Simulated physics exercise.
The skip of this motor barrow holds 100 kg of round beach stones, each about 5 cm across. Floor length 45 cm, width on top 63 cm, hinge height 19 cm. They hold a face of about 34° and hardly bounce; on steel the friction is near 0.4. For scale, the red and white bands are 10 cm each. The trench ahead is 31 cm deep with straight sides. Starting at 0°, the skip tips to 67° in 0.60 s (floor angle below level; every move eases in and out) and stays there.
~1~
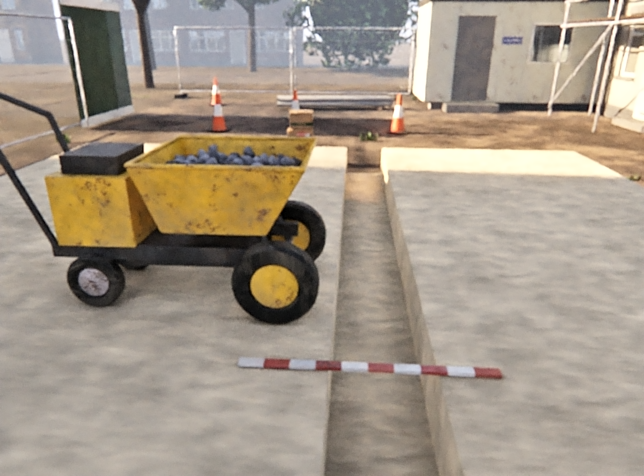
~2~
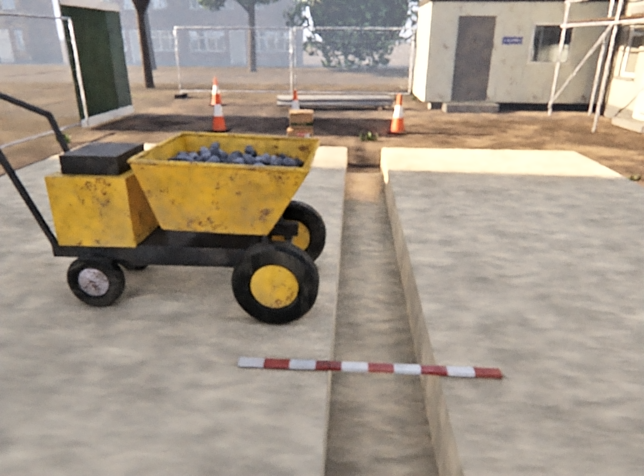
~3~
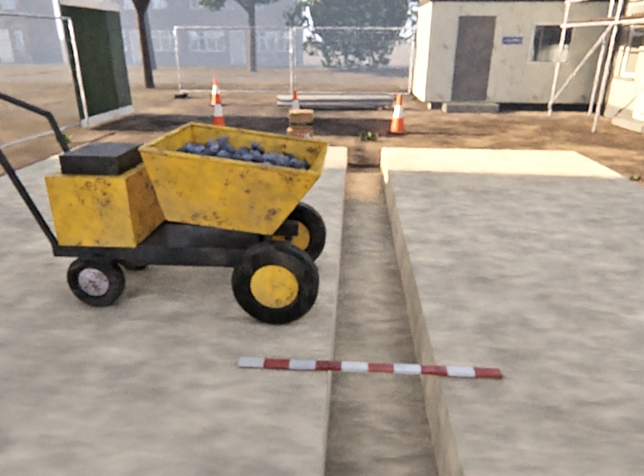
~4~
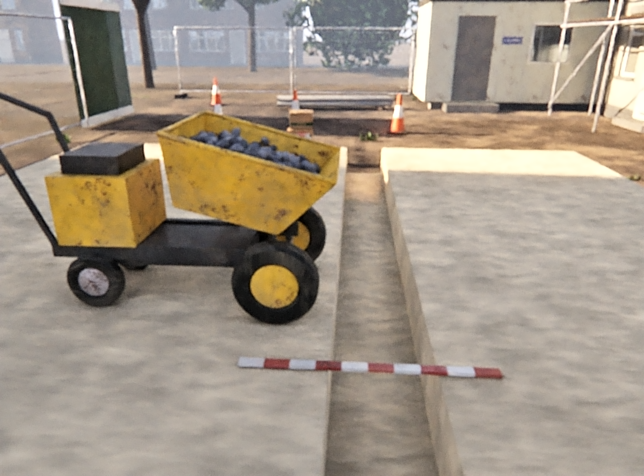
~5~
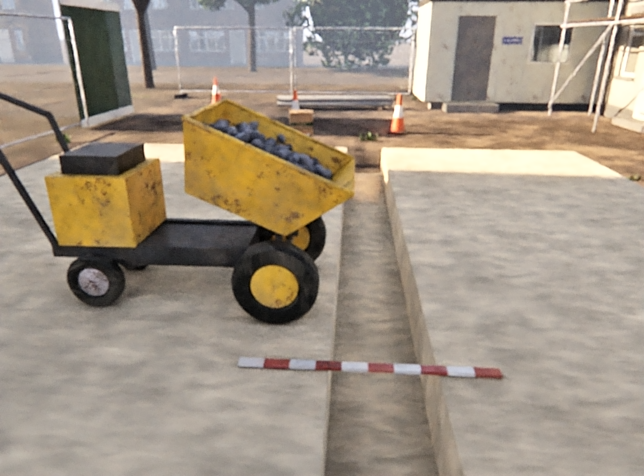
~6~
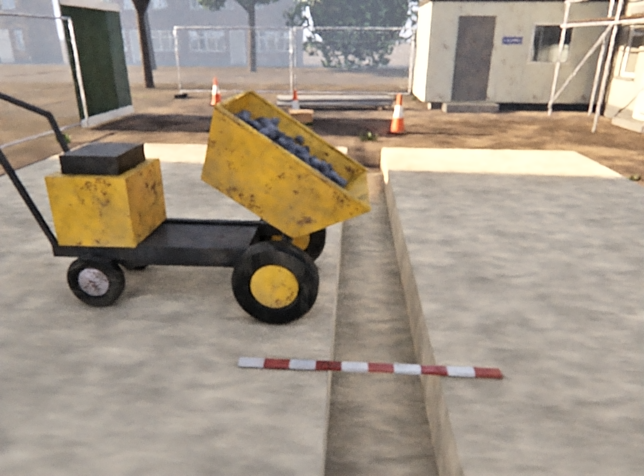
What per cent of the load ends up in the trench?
Close to 36 in a hundred.
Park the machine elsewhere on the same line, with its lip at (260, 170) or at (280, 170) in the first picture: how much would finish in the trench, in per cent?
About 65 and 55 per cent.
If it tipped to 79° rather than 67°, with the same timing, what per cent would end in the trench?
It would be near 30 per cent.
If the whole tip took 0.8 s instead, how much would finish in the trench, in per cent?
In that case some 40 per cent.
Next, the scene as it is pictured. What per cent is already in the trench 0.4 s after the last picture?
Some 5 per cent.
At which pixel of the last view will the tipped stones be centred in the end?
Near (449, 292).
Then, 0.1 s after the last picture the floor is at 57°, 100 % in the skip; the foremost stones are at (377, 224).
Then, 0.4 s after the last picture the floor is at 67°, 78 % in the skip, 6 % in the trench, 16 % past the trench; the foremost stones are at (465, 287).
Then, 0.7 s after the last picture the floor is at 67°, 35 % in the skip, 8 % in the trench, 57 % past the trench; the foremost stones are at (612, 300).
Then, 2.7 s after the last picture the floor is at 67°, 5 % in the skip, 36 % in the trench, 60 % past the trench; the foremost stones are past the picture's edge.
